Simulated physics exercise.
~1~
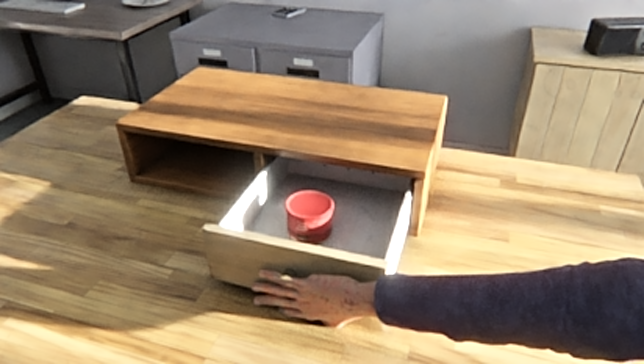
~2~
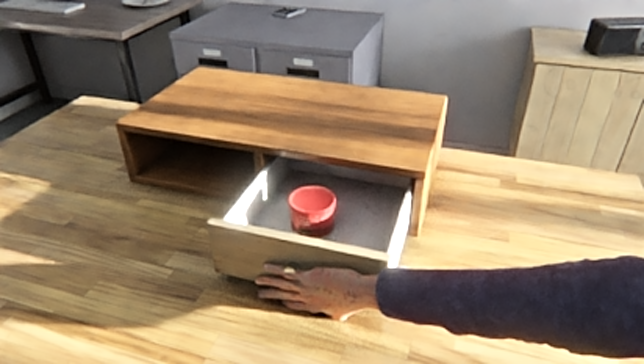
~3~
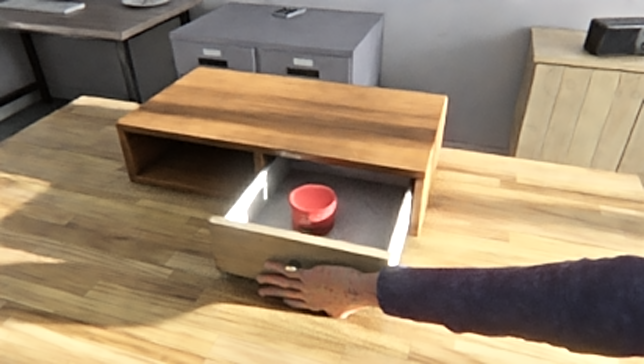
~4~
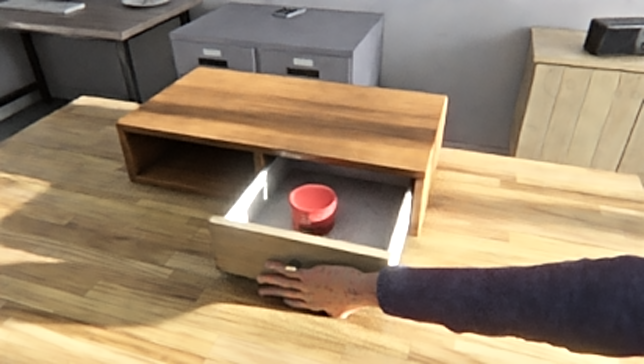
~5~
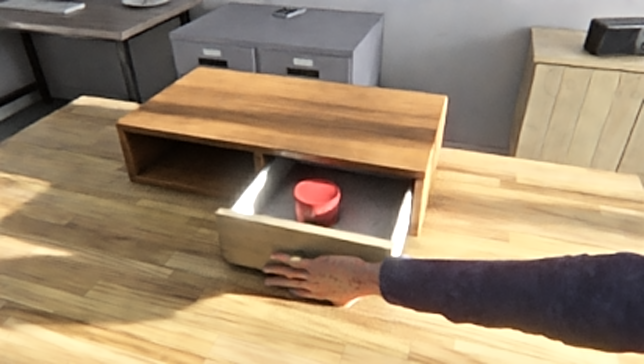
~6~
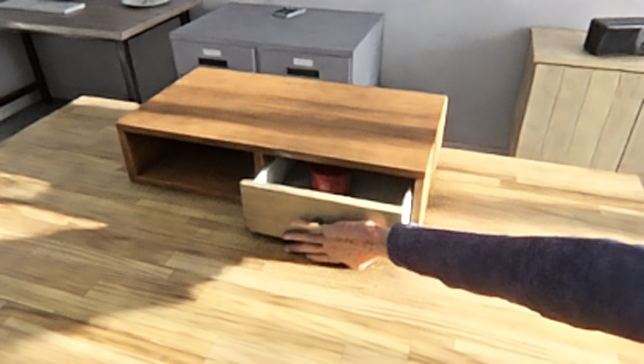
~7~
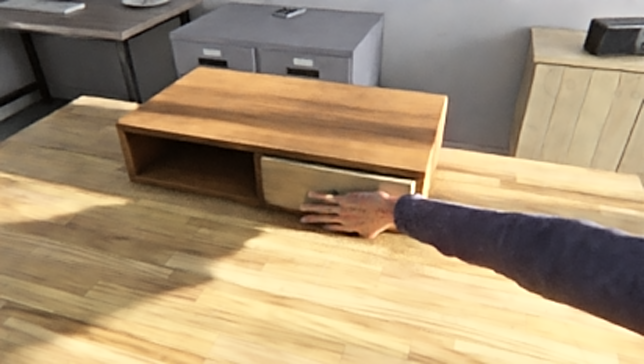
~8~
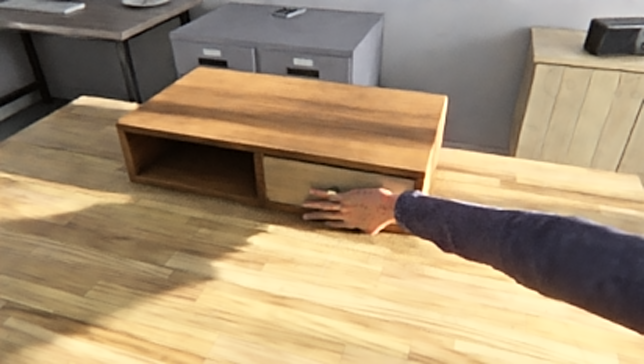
A hand slowly pushes a drawer holding a red tin into a wooden chest until flush.
